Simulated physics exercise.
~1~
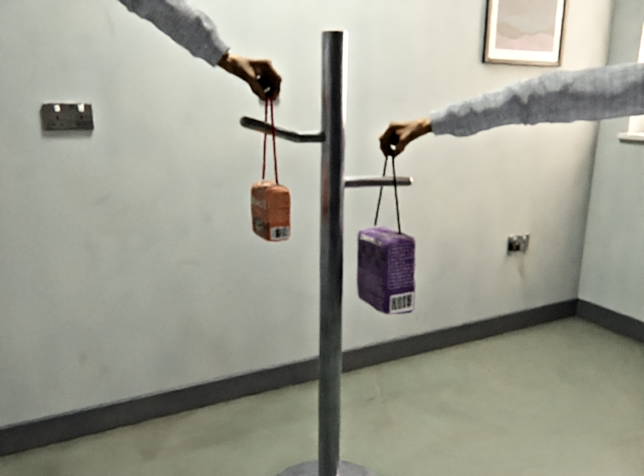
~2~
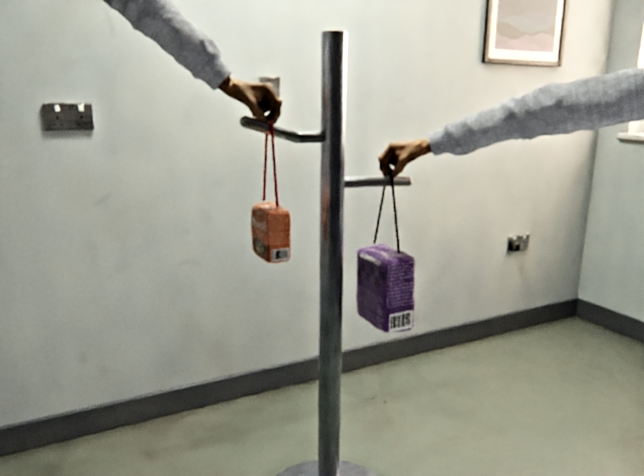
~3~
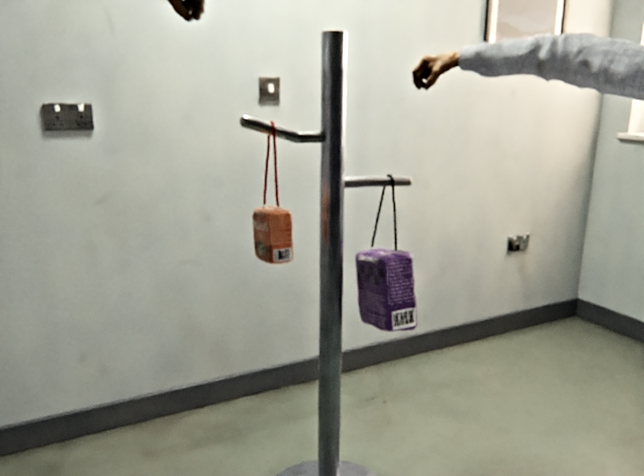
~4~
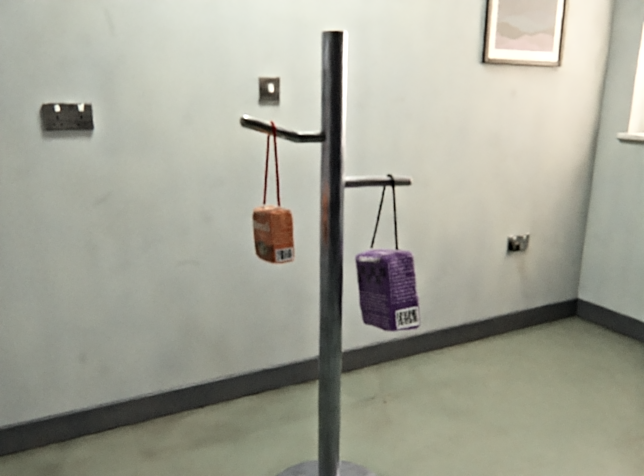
In a bare grey-walled room, two hands lower an orange pouch and a purple sack onto a stand's pegs, withdraw, leaving both hanging.
